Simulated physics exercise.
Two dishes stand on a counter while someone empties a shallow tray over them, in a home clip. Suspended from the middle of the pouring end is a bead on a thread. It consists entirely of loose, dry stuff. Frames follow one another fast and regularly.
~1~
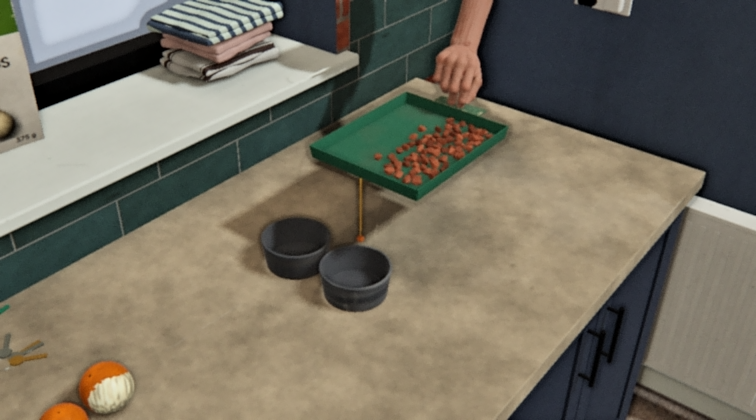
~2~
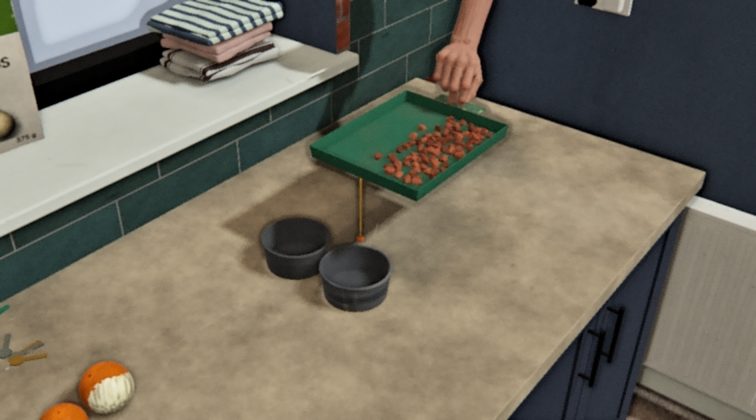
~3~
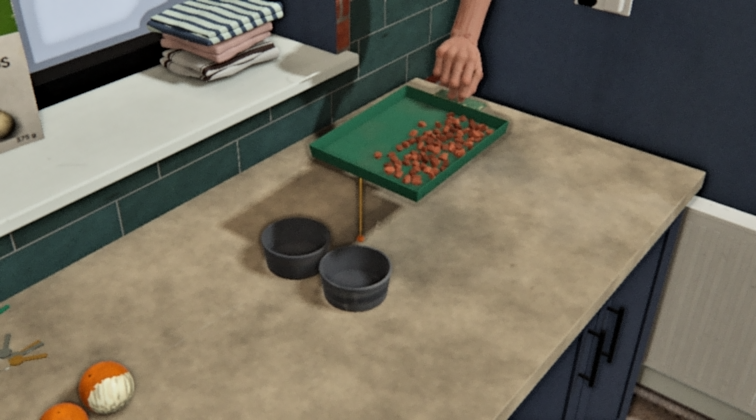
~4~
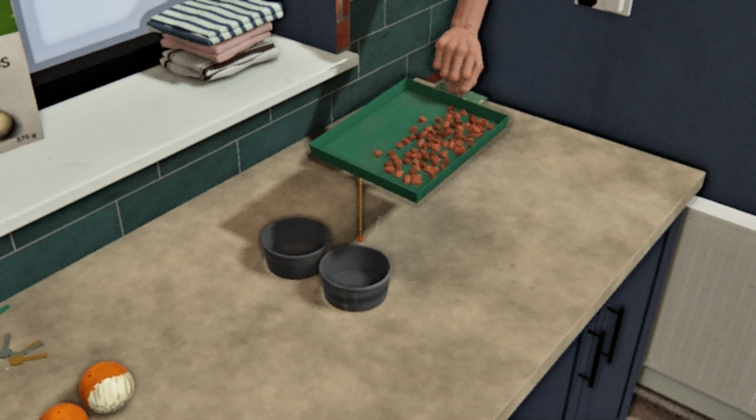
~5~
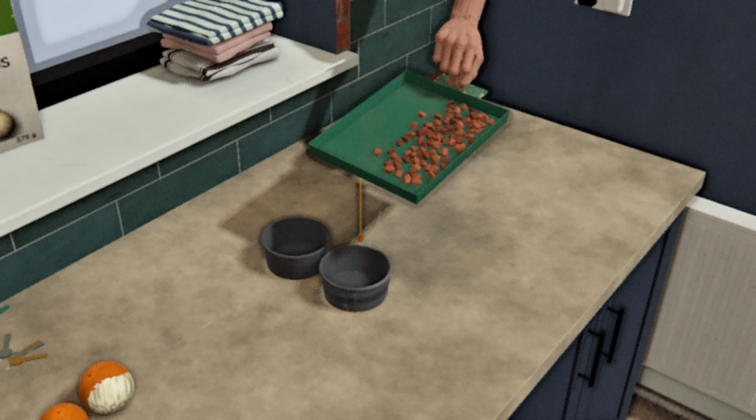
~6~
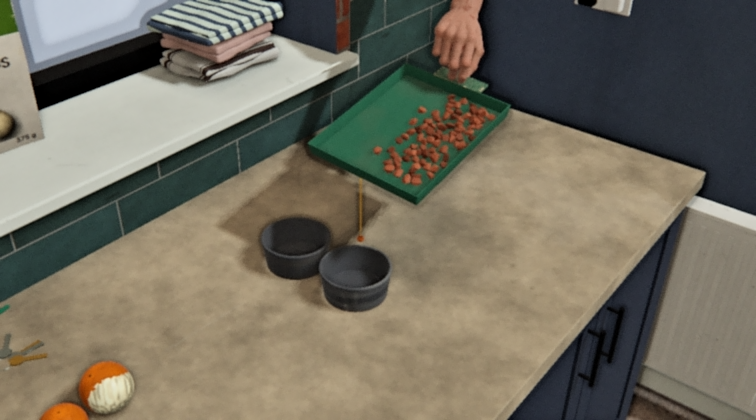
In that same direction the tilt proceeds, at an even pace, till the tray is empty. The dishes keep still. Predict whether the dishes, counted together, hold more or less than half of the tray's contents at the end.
Less.
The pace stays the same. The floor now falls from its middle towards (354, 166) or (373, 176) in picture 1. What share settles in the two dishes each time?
In order: About 80, then 60 percent.
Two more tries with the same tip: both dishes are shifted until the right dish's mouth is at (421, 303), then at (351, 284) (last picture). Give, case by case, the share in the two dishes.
Respectively 50 % and 20 %.
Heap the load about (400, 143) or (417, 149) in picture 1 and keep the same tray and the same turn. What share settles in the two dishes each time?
In order, roughly 50 % and 30 %.
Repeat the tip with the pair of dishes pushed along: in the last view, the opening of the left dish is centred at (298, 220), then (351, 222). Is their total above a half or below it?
Well, the minor share the first time and the minor share the second time.
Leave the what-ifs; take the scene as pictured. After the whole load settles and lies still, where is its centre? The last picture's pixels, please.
It settles centred around (390, 302).
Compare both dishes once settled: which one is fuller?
Looking at the end state, it is the right-side one.
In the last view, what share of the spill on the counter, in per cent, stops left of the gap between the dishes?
Left share: Close to 0 %.
Shortly afterwards, tray tipped steeply; the whole lot on the tray.
Next, tray tipped right over; near two thirds on the tray; a little in the right dish; near a third outside both.
Some moments later, tray tipped past a quarter turn; near a third in the right dish; near two thirds outside both.
In the end, tray tipped past a quarter turn; near a third in the right dish; none at all in the left dish; near two thirds outside both.
